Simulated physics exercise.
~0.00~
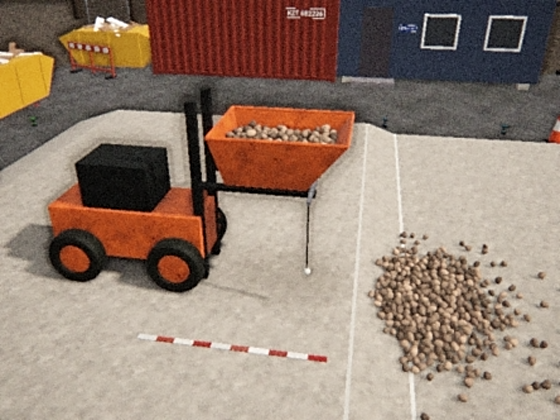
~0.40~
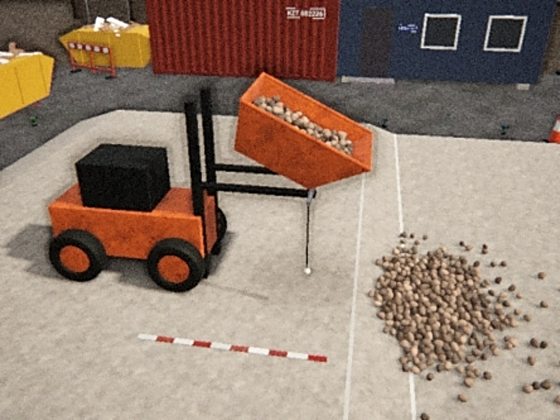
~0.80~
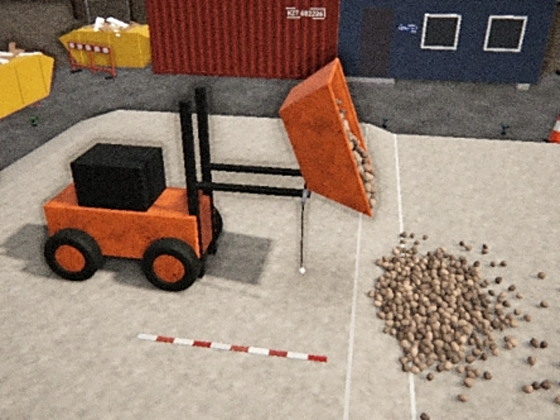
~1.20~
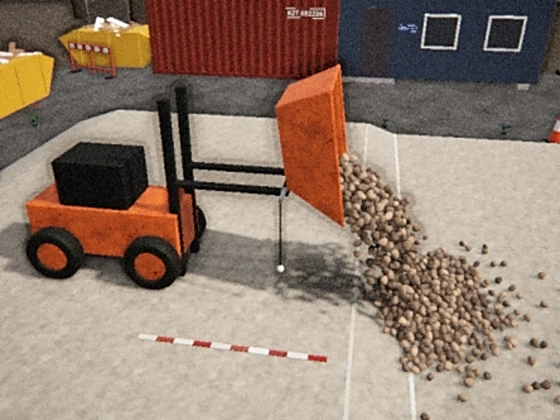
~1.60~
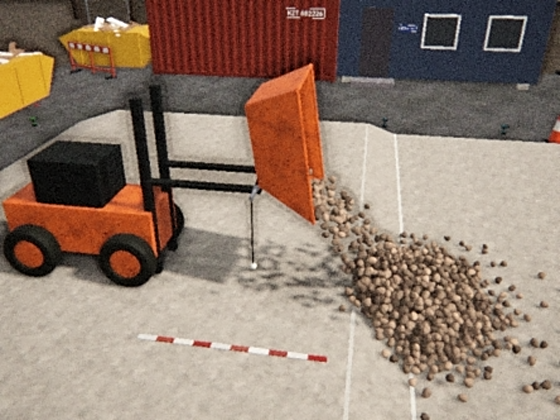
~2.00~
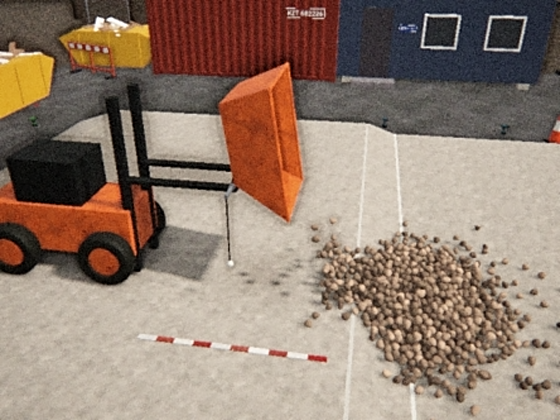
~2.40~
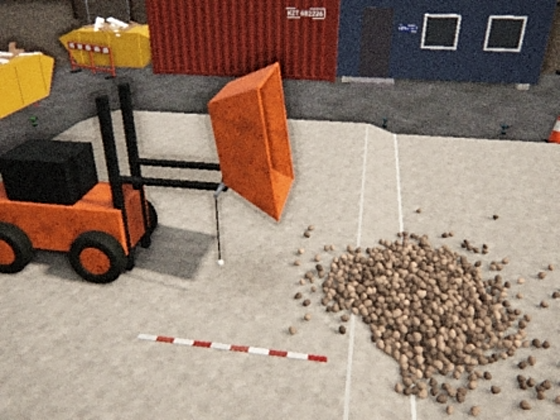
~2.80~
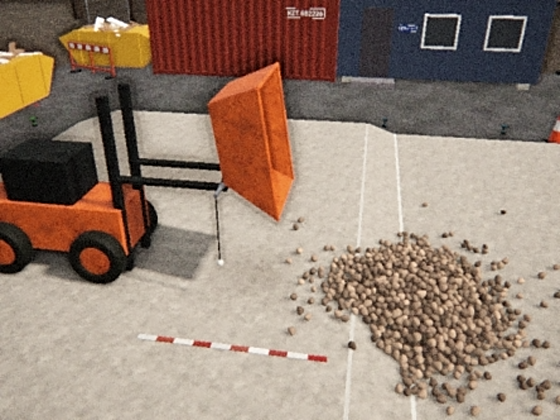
The video shows an orange forklift tipping a raised skip of brown stones steeply to the right, then backing left as they pour onto an existing pile, leaving the skip empty and still tilted beside a larger heap spread across the white lines.
